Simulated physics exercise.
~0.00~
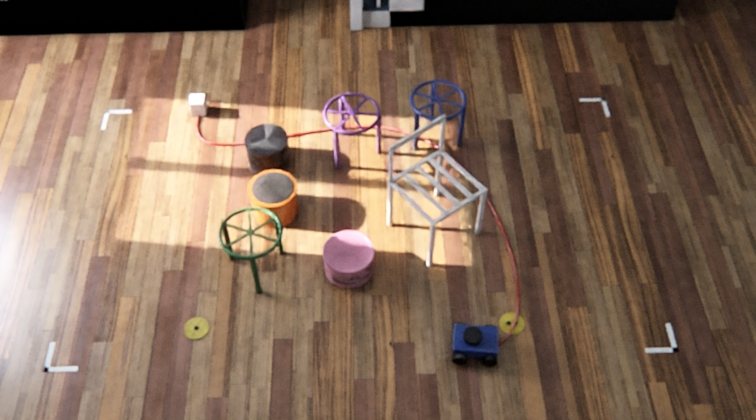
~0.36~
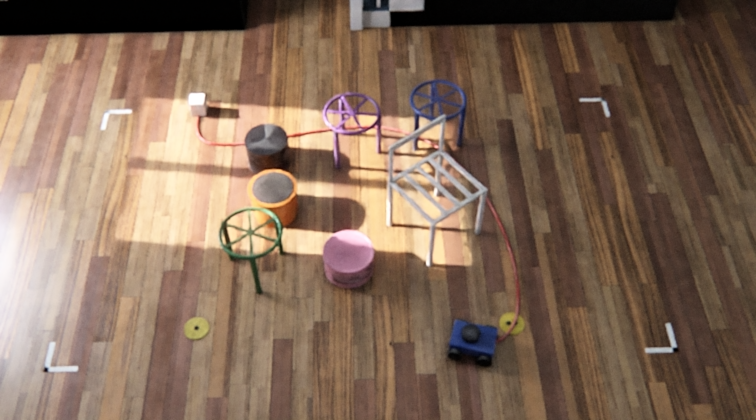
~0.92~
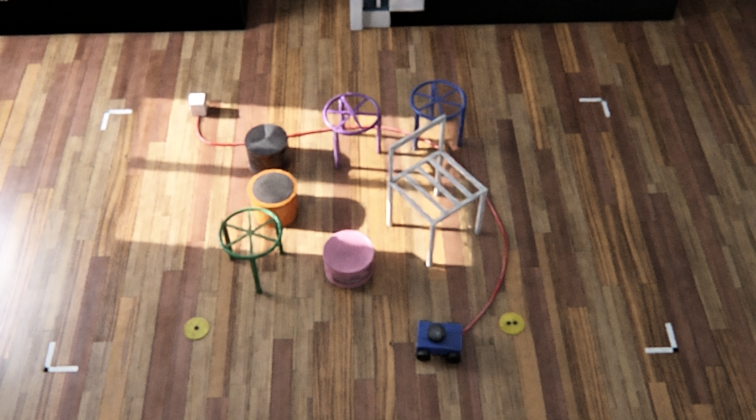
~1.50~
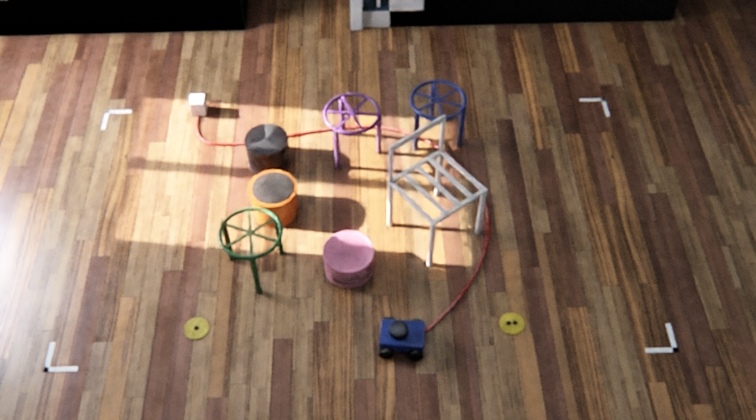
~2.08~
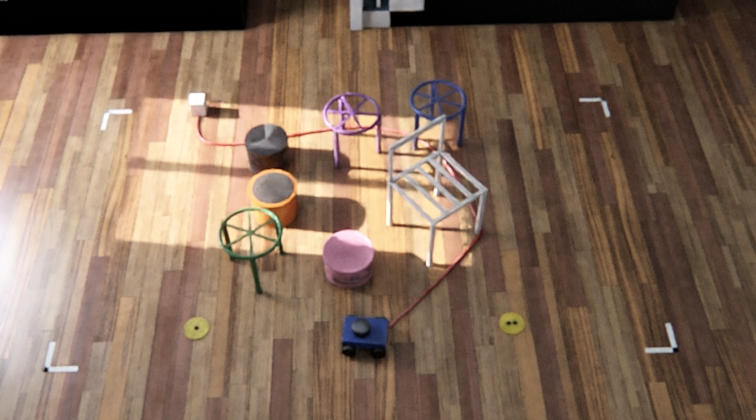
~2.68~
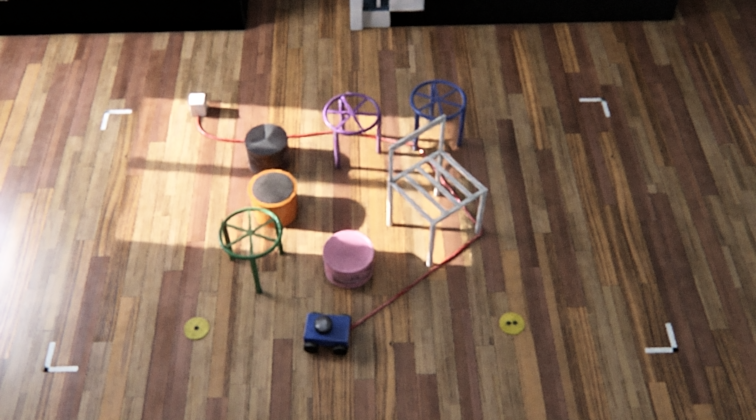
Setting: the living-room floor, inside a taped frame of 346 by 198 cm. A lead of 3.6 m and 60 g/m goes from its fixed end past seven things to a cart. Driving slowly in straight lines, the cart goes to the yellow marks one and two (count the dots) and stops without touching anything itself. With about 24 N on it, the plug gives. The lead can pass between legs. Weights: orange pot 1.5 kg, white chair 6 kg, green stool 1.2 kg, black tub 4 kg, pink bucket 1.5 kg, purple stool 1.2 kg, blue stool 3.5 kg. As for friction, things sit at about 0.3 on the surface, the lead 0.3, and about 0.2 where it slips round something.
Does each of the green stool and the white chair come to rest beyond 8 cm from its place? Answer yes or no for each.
Green stool - no, white chair - yes.
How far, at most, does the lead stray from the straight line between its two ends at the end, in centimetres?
The lead ends up bowing about 60 cm off the straight line.
By 4.6 s, cart at (231, 325), 9 N at the fixed end; white chair 21 cm off its start.
By 6.5 s, cart at (292, 326), lead slack at the fixed end; white chair 26 cm off its start, blue stool 12 cm off its start.
By 8.3 s, cart at (409, 324), lead slack at the fixed end; white chair 26 cm off its start at (393, 178), blue stool 12 cm off its start at (427, 109).
By 10.2 s, cart at (511, 322), lead slack at the fixed end; white chair 26 cm off its start, blue stool 12 cm off its start.
By 10.6 s, cart at (511, 322), lead slack at the fixed end; white chair 26 cm off its start at (393, 178), green stool 0 cm off its start at (250, 232), blue stool 12 cm off its start at (427, 109).
